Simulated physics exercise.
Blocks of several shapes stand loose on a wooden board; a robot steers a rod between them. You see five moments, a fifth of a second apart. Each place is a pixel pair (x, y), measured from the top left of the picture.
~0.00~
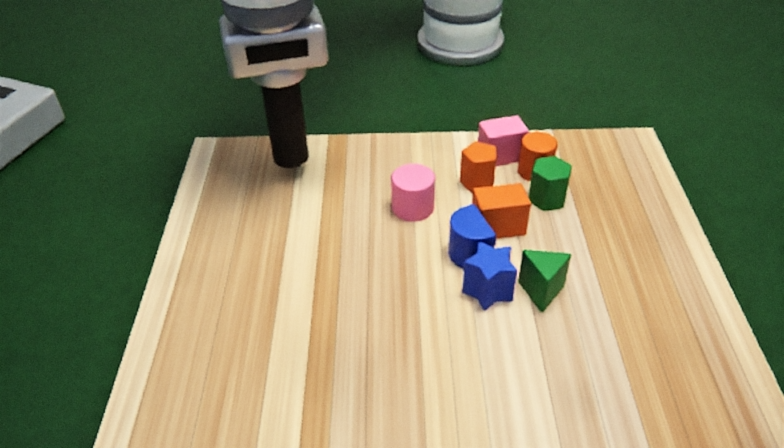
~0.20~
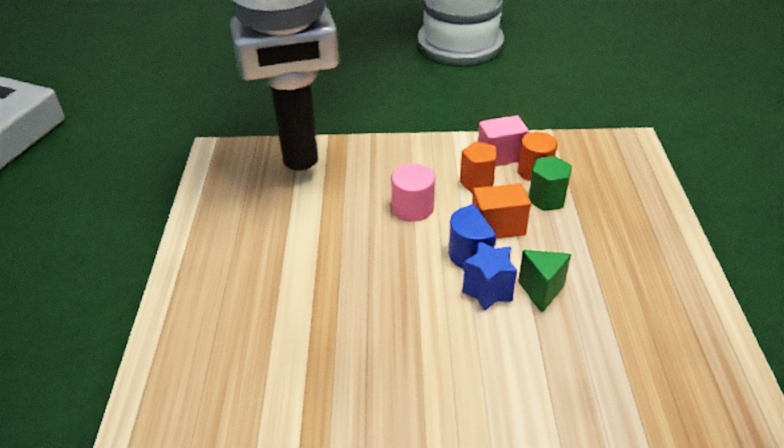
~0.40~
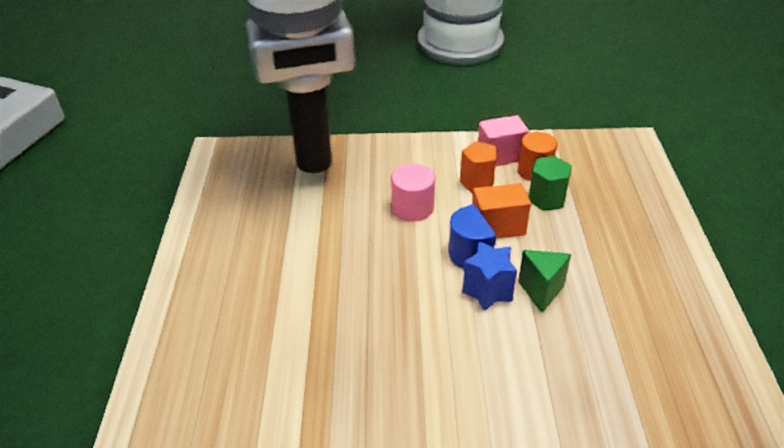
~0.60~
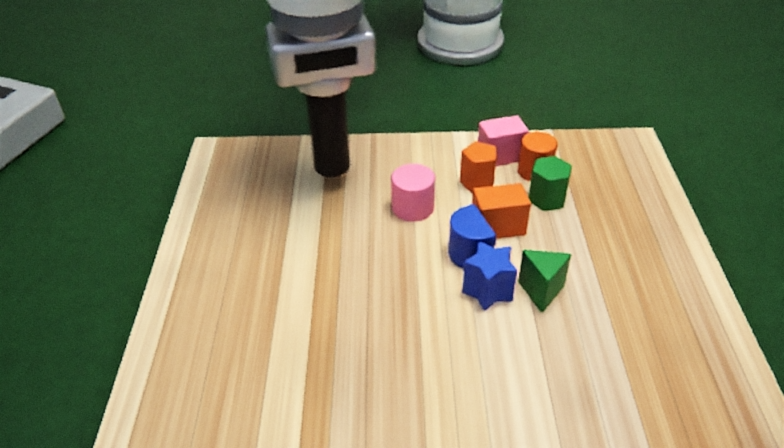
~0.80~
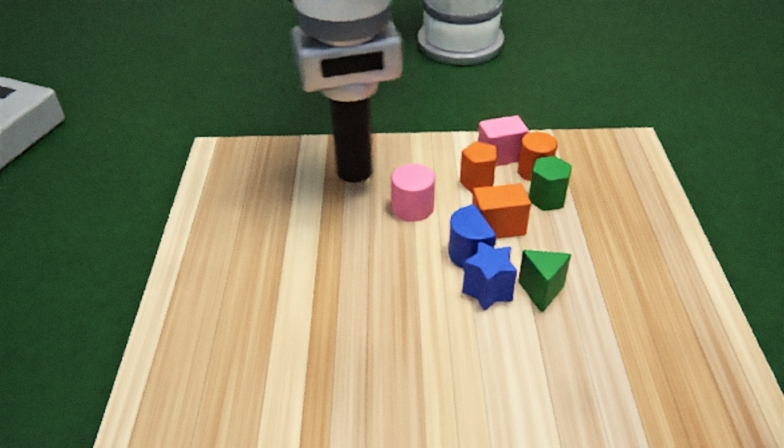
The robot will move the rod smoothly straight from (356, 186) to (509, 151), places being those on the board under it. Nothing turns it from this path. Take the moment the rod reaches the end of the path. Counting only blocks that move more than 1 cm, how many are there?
It displaces one.
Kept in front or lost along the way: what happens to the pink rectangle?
I'd say it is still being pushed.
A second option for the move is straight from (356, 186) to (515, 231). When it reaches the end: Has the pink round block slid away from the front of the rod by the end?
No.
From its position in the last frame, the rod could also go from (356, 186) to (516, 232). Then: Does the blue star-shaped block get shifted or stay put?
Put simply, it goes somewhere else.
What follows on the original path. One third of the way, rod (409, 160); nothing pushed yet.
Two thirds of the way, rod (461, 149); nothing pushed yet.
At the end, rod (511, 136); orange pentagon in place; pink rectangle (551, 118), turned 15° clockwise.
